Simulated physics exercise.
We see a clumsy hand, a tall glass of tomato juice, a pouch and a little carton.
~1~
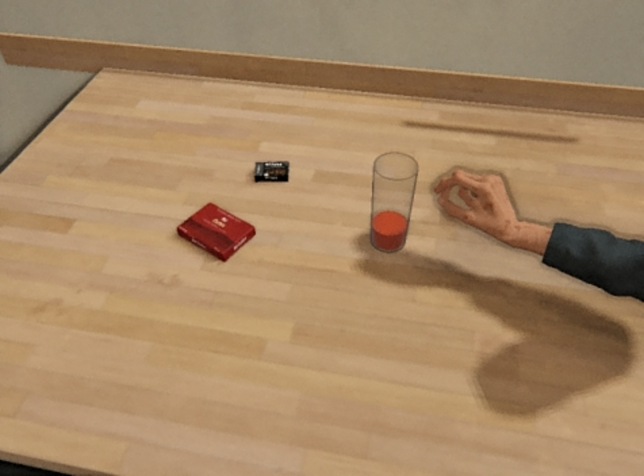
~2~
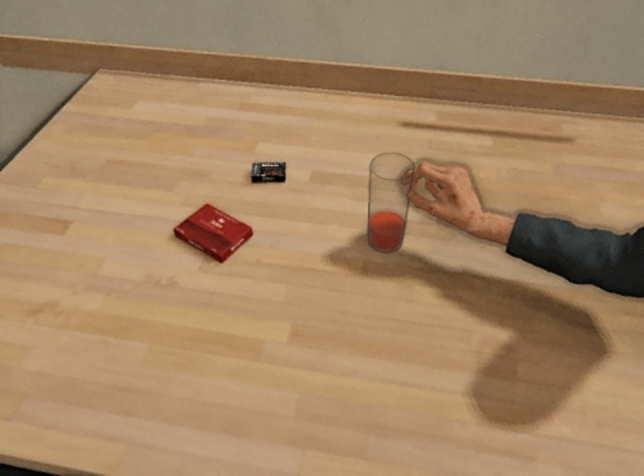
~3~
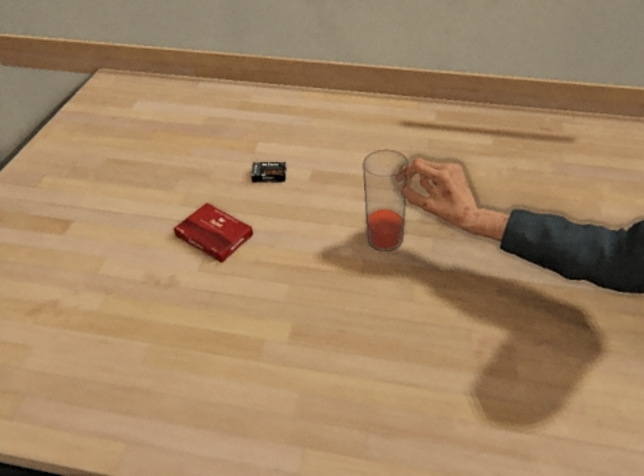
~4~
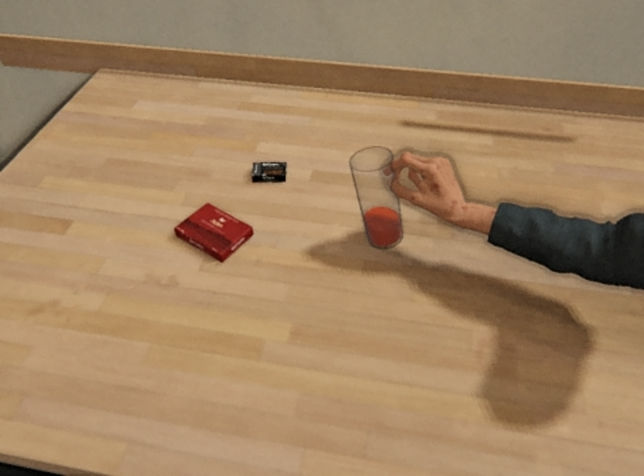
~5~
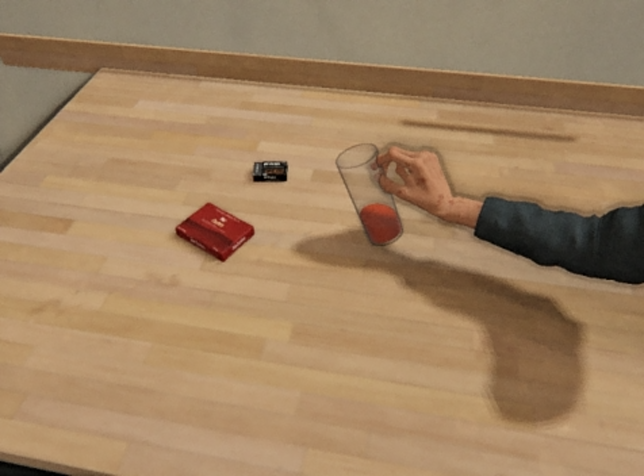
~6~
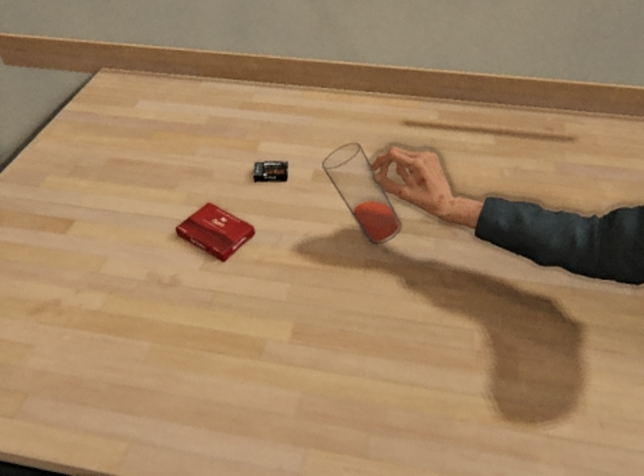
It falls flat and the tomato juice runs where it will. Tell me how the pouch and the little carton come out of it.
As for the pouch, it is reached; the little carton is reached.
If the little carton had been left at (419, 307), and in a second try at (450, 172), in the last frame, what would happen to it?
First it remains untouched, then it escapes.
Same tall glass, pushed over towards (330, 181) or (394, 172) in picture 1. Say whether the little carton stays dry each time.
At the first place it is reached, at the second it escapes.
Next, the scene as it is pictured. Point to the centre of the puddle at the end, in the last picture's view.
Near (184, 180).
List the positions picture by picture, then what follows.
In the first frame, it stands upright; tall glass (392, 204) about a quarter full; pouch (215, 226); little carton (272, 168).
The second frame shows the hand pushes it; tall glass about a quarter full, surface at (387, 224).
The third frame shows the hand pushes it; tall glass (385, 202) about a quarter full; little carton (269, 169).
The fourth frame shows the hand pushes it; tall glass about a quarter full, surface at (382, 219); pouch (213, 227).
The fifth frame shows the hand pushes it; tall glass (371, 195) tipped 20°.
In the sixth frame, it is falling; tall glass (363, 194) tipped 30°; pouch (215, 226); little carton (271, 168).
Soon after, the puddle covers about as much as a plate; the pouch is wet; the little carton is wet.
In the end, the puddle covers about as much as a plate; the pouch is wet; the little carton is wet.
